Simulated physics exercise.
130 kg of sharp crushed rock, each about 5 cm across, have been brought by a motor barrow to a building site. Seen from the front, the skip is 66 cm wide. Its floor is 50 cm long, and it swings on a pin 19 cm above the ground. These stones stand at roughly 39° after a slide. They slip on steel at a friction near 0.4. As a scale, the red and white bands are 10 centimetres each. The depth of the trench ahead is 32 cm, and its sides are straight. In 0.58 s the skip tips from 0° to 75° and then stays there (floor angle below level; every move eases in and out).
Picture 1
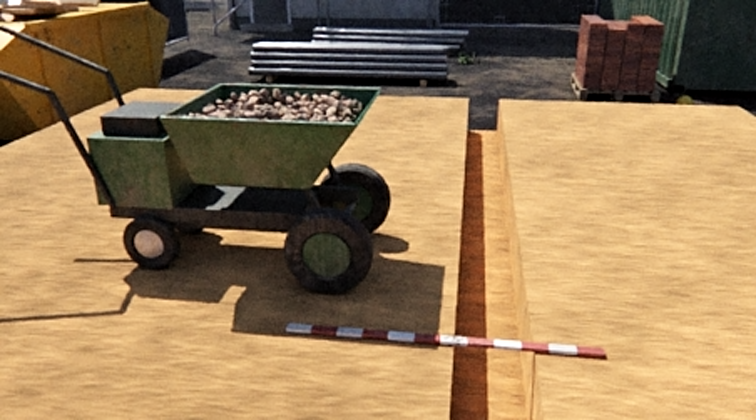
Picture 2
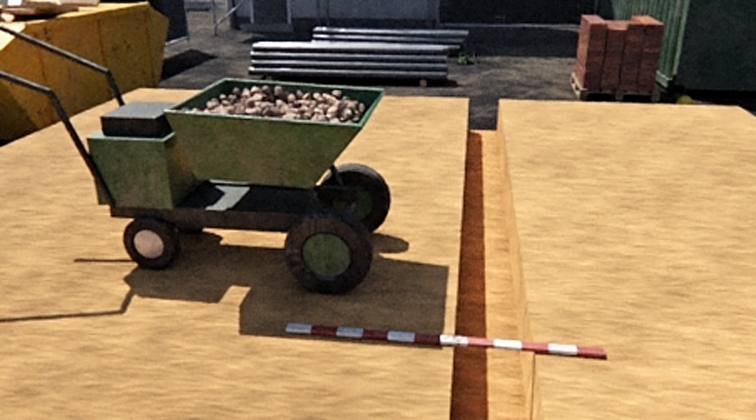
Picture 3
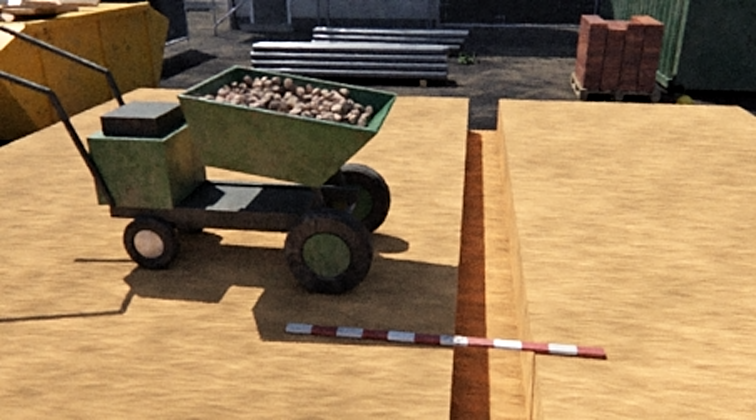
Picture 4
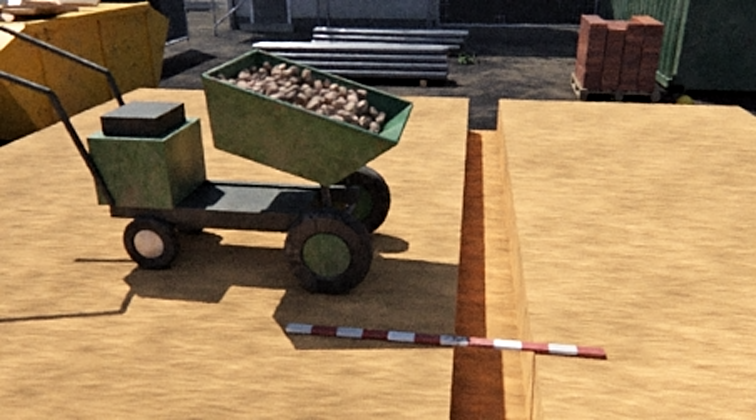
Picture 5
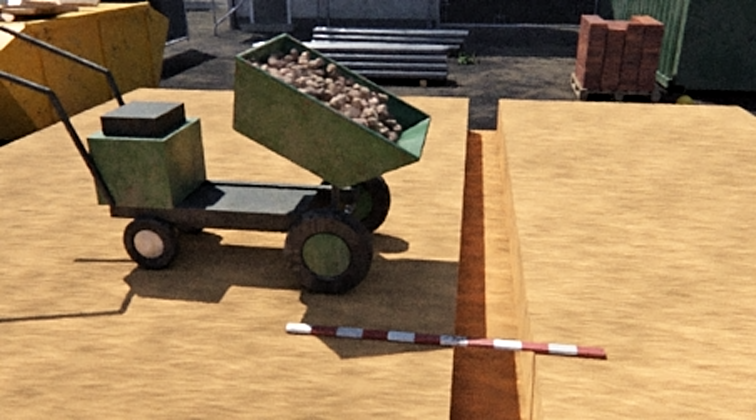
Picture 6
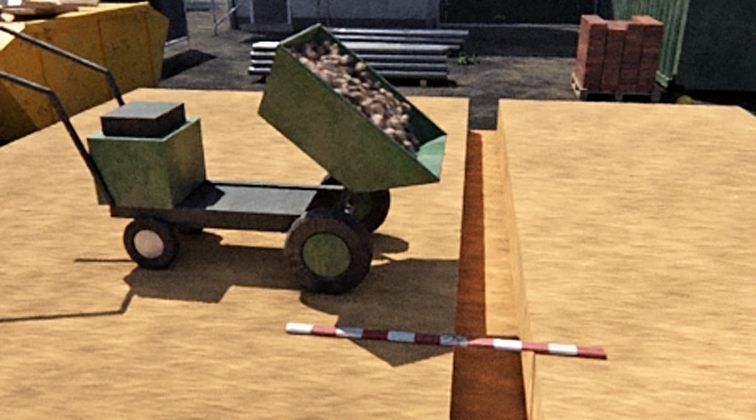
The green skip of a motor barrow tilts steadily forward to the right, carrying brown stones.
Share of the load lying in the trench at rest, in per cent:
51 per cent.
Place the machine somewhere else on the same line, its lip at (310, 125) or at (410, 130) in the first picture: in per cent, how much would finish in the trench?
80 %, then 15 %.
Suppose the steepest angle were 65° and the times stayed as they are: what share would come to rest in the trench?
Around 40 per cent would finish in the trench.
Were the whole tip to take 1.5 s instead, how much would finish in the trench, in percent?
That works out at about 90 in a hundred.
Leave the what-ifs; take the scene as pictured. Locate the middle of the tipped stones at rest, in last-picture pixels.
Centre estimate: Around (517, 292).
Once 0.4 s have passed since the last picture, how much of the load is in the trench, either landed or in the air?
Something like 25 in a hundred.
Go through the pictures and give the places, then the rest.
Lip at (356, 126), floor tilted 0°, highest stones at (306, 100), in the first frame.
Lip at (362, 127), floor tilted 2°, highest stones at (266, 94), in the second frame.
Lip at (376, 133), floor tilted 8°, highest stones at (262, 84), in the third frame.
The skip is at 17°, its lip at (397, 143); the top of the load is at (268, 72), in the fourth frame.
Lip at (419, 160), floor tilted 28°, highest stones at (288, 59), in the fifth frame.
The skip is at 39°, its lip at (439, 182); the top of the load is at (318, 50), in the sixth frame.
Then, 0.1 s after the last picture the floor is at 63°, 100 % in the skip; the foremost stones are at (453, 182).
Then, 0.4 s after the last picture the floor is at 75°, 58 % in the skip, 25 % in the trench, 17 % past the trench; the foremost stones are at (557, 270).
Then, 0.7 s after the last picture the floor is at 75°, 9 % in the skip, 41 % in the trench, 50 % past the trench; the foremost stones are at (750, 275).
Then, 2.7 s after the last picture the floor is at 75°, 0 % in the skip, 51 % in the trench, 49 % past the trench; the foremost stones are past the picture's edge.
